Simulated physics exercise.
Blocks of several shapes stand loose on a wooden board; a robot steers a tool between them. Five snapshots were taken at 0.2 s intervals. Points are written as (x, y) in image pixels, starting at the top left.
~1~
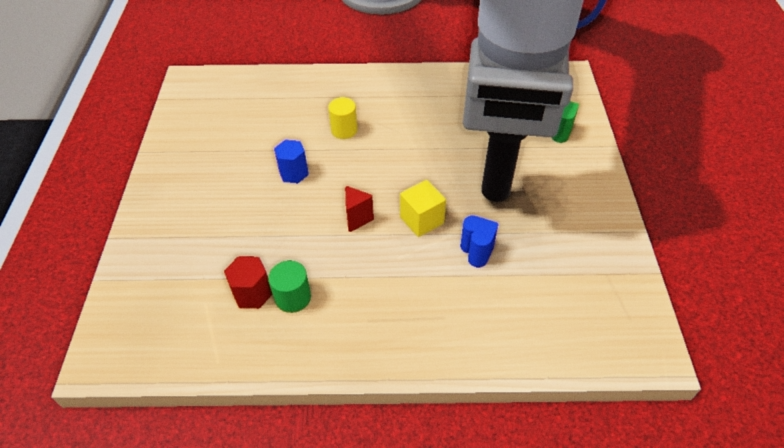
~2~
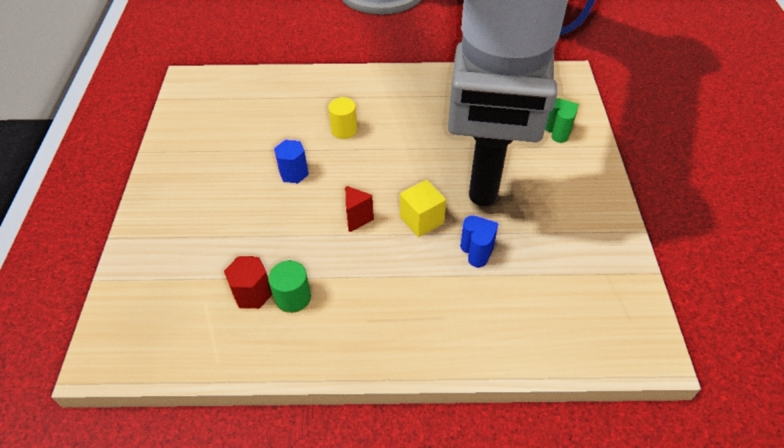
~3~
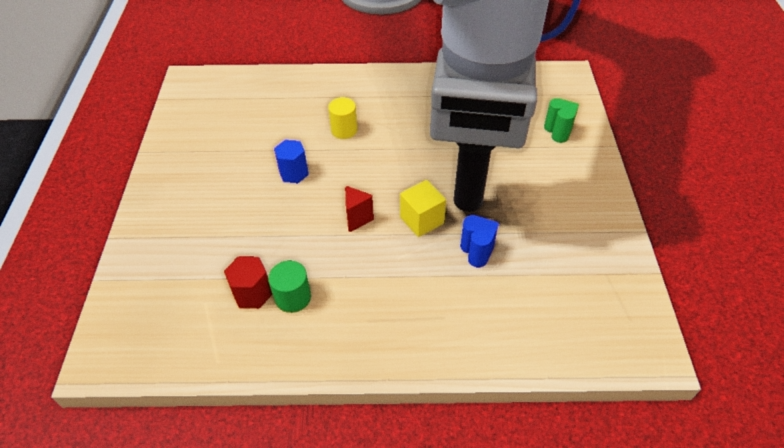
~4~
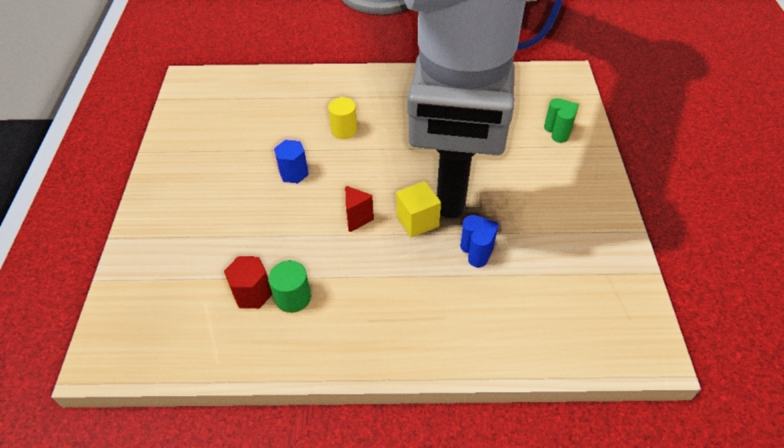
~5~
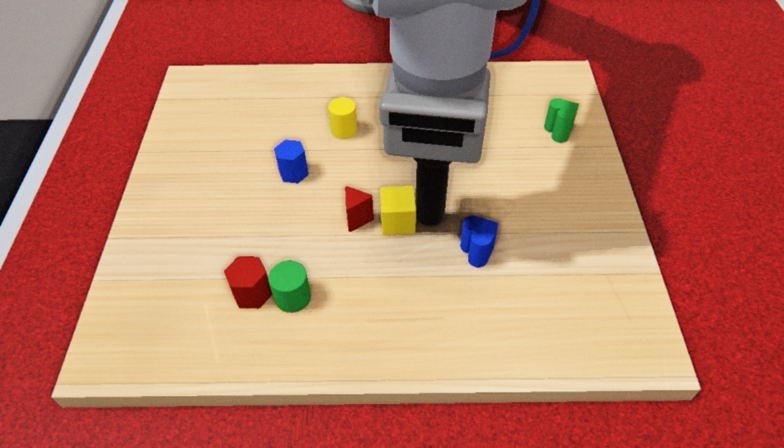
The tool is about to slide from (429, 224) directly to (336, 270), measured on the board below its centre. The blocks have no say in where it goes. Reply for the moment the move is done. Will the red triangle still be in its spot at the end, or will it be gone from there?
It ends up somewhere else.
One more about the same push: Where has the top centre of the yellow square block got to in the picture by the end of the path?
(367, 202)
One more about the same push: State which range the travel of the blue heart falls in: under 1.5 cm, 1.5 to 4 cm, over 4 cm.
The displacement of the blue heart is below 1.5 cm.
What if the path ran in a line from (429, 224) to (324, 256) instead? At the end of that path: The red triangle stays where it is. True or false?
The statement is false.
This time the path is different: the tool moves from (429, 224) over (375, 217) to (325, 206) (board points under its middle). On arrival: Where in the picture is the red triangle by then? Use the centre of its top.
It will likely be found at (264, 198).
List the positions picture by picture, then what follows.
The first picture shows lower end of the tool (496, 191), tops of blocks, green circle (287, 275), red triangle (355, 196), yellow square block (423, 196), blue heart (481, 229).
The second picture shows tool (483, 196), blocks as before.
The third picture shows tool (468, 201), blocks as before.
The fourth picture shows tool (450, 207), yellow square block (418, 197).
The fifth picture shows tool (430, 215), green circle (287, 275), red triangle (355, 196), yellow square block (398, 199), blue heart (481, 229).
On the path given first. One third of the way, tool (399, 231); red triangle (345, 193); yellow square block (372, 201), turned 45° clockwise.
Two thirds of the way, tool (367, 246); red triangle (341, 190); yellow square block (367, 202), turned 60° clockwise.
At the end, tool (335, 261); green circle not moved; red triangle (341, 190); yellow square block (367, 202), turned 60° clockwise; blue heart not moved.
